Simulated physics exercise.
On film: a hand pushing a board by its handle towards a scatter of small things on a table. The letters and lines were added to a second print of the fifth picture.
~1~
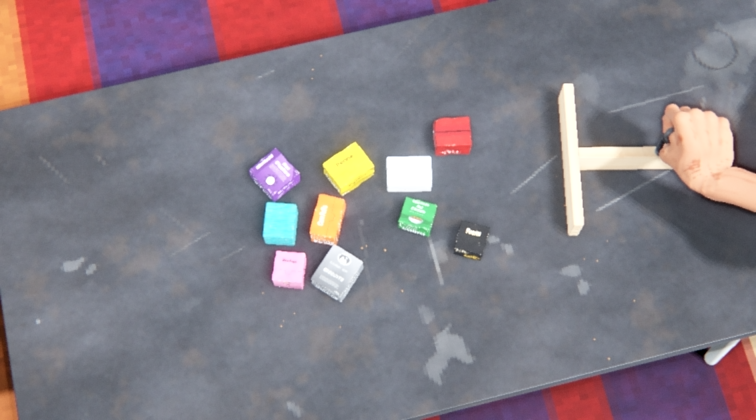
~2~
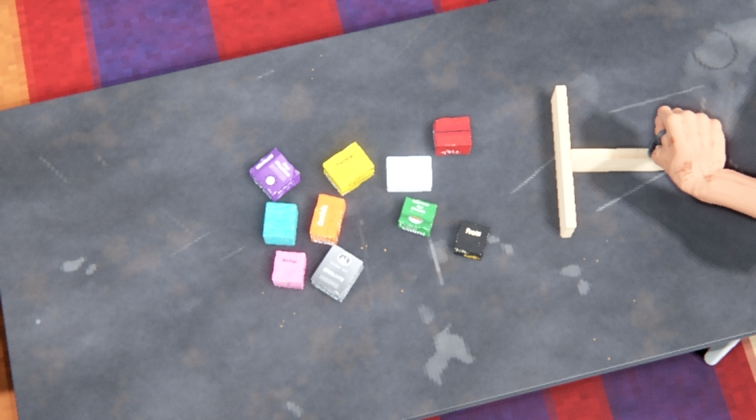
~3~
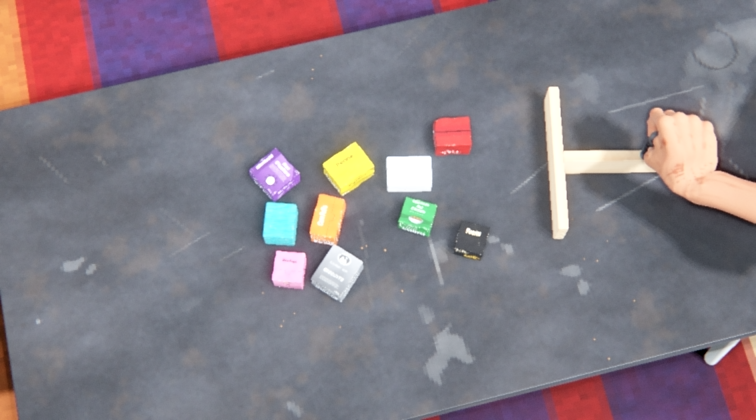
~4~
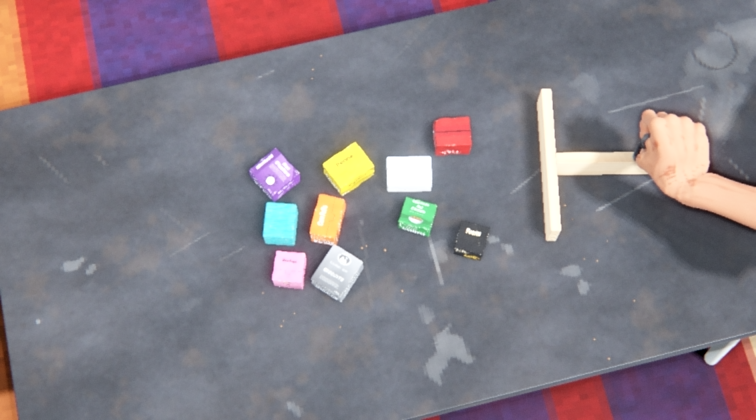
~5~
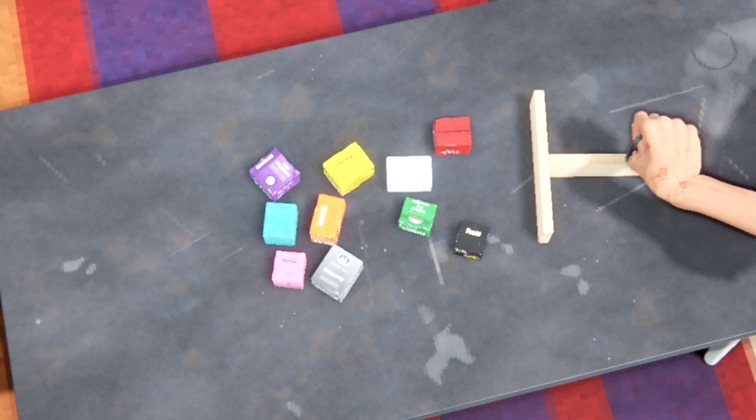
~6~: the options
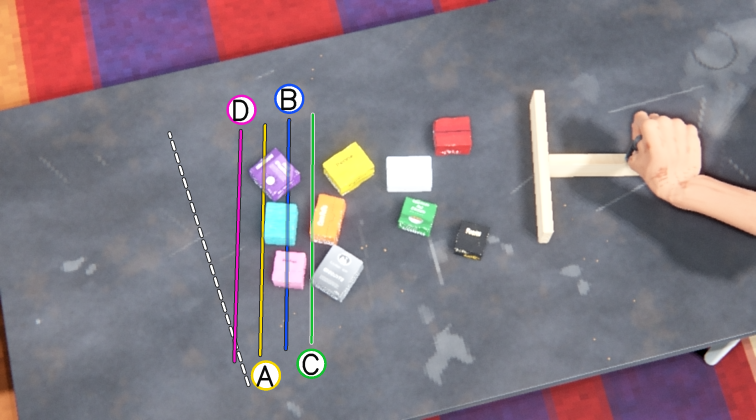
A hand at the right grips the handle of a pale wooden T-shaped board on a dark, scuffed tabletop, seen from above over a brightly striped rug. Small purple, yellow, white, red, turquoise, orange, green, black, pink and grey blocks and packets lie scattered left of it. The hand slides the board slowly a short way left, while the objects and camera stay still.
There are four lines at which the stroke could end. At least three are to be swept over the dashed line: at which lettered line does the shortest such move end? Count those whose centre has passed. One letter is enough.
The first such stop is A.
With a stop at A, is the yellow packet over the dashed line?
By then, no.
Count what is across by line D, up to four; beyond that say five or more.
In all, five or more.
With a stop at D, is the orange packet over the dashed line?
Yes.
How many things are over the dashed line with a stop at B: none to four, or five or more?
One.
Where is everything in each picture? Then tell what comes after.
The first picture shows orange packet (328, 220); turquoise block (281, 224); purple box (275, 175).
The second picture shows board (566, 154); white block (409, 174).
The third picture shows board (559, 156); pink packet (290, 270).
The fourth picture shows board (551, 158); grey packet (337, 274).
The fifth picture shows board (544, 160); red box (452, 136); orange packet (328, 220); turquoise block (281, 224).
On the marked copy, A at (263, 236); B at (287, 230); C at (312, 224); D at (238, 242); the dashed line at (207, 254).
With A. Early on, board (444, 183); pink packet (290, 270); turquoise block (281, 224); none across.
Further on, board (344, 207); pink packet (259, 274); purple box (236, 171); none across.
At the end, board (264, 225); pink packet (179, 290); purple box (165, 175); four across.
As for the rest, B gets only one across; C gets none across; D gets six across, but is farther than needed.
